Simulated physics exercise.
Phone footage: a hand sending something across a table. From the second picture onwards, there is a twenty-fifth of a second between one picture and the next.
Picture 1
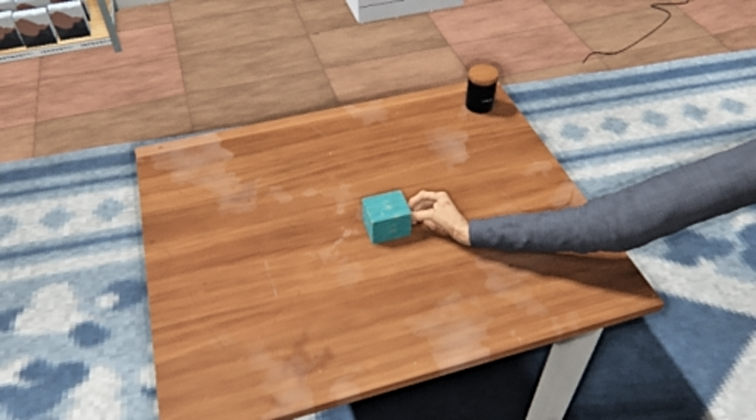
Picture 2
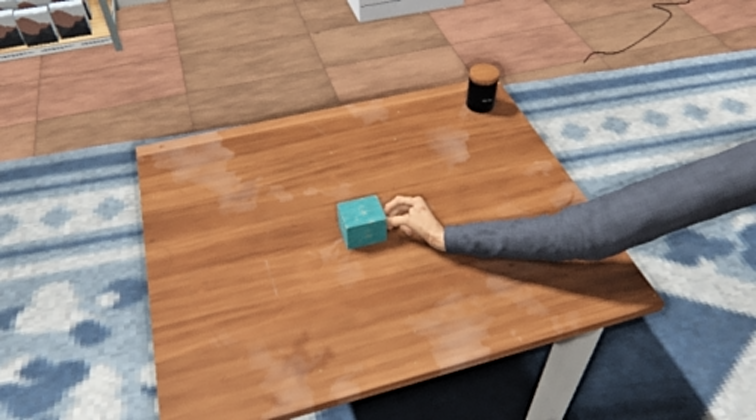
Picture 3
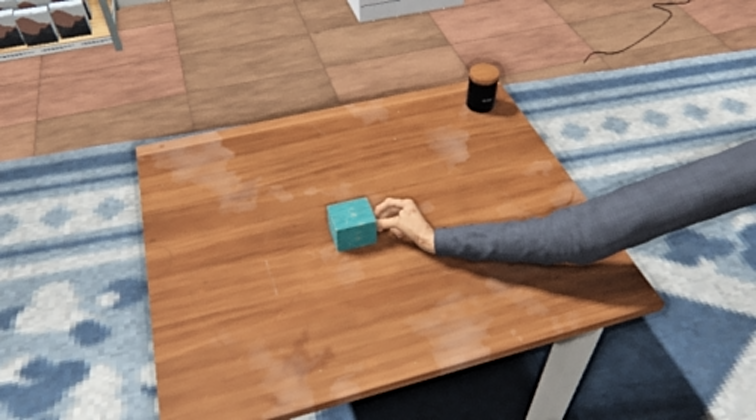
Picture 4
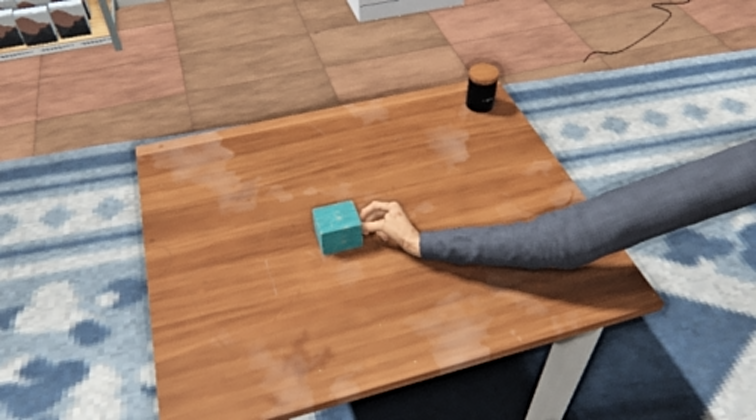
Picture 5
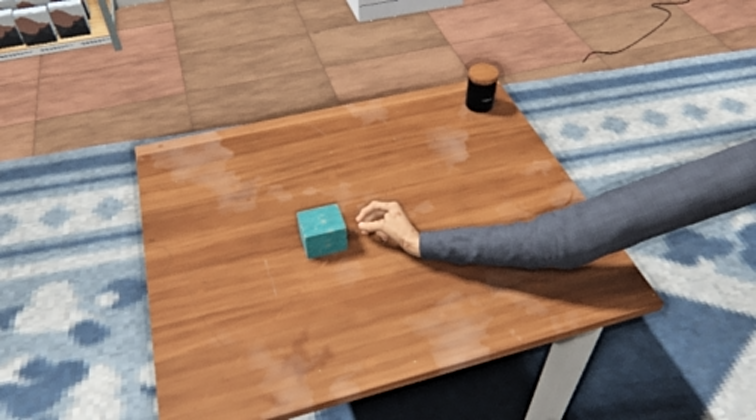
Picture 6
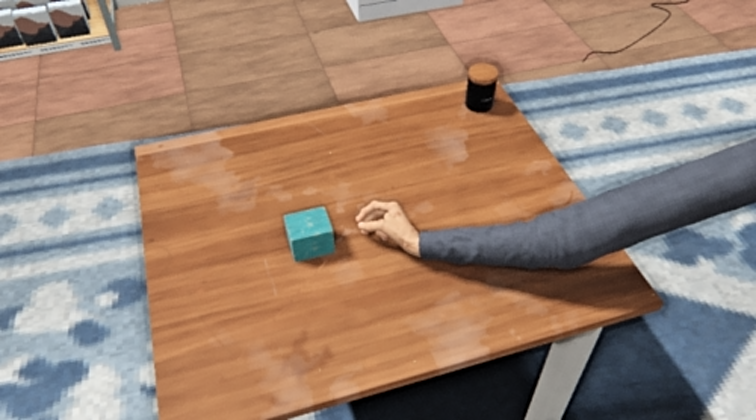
At the start, a hand in a grey sleeve touches a turquoise block near the middle of a wooden table, with a dark jar beyond. The hand pushes the block a short way left across the tabletop. Then the hand stays in place while the block slides a little farther left, opening a gap.
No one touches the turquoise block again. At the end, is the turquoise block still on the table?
Most likely it never makes it off the table.
Then, 0.10 s past the last view, turquoise block displaced about its own width near (289, 239).
Then, 0.40 s past the last view, turquoise block displaced about its own width near (284, 241).
Finally, moved from the start, turquoise block. Final places as the last picture's camera would see them, turquoise block near (284, 241).
